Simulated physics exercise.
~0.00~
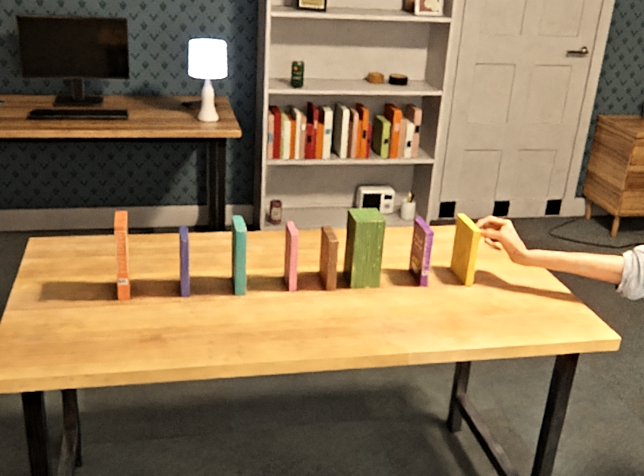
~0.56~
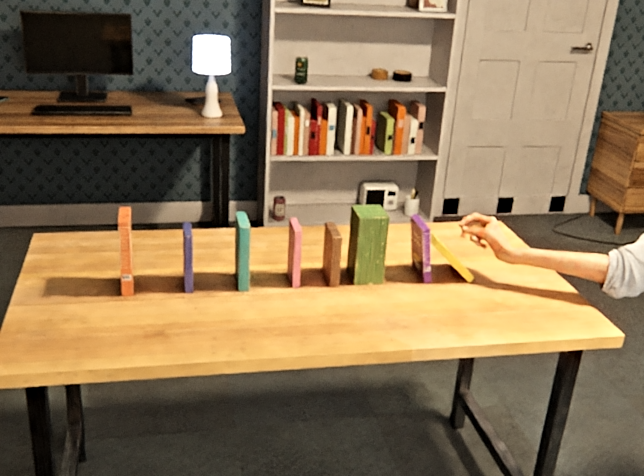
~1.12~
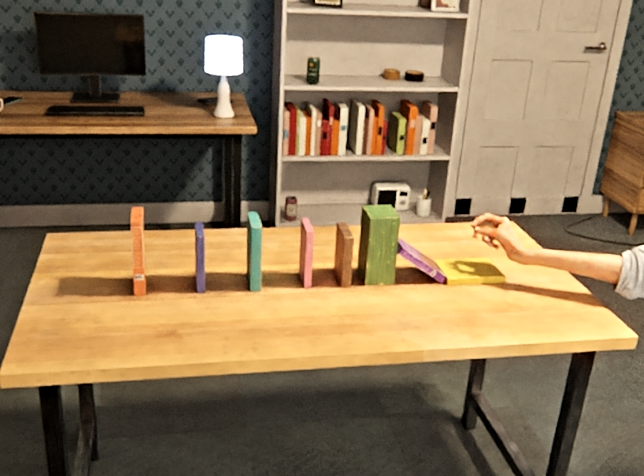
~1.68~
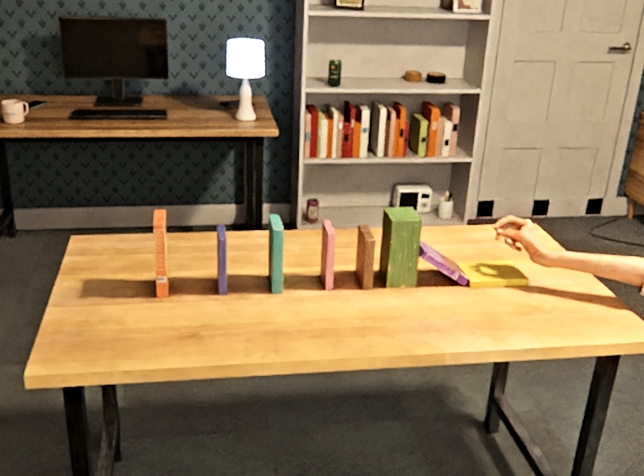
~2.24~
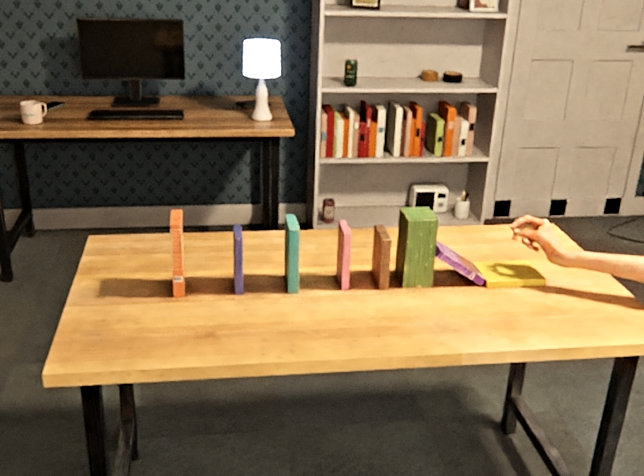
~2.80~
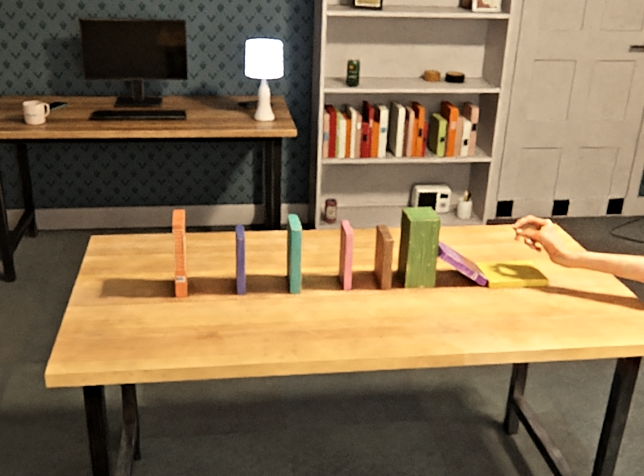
Yellow board toppling at a hand's touch and knocking the purple packet against a green block, which stays standing with five others.
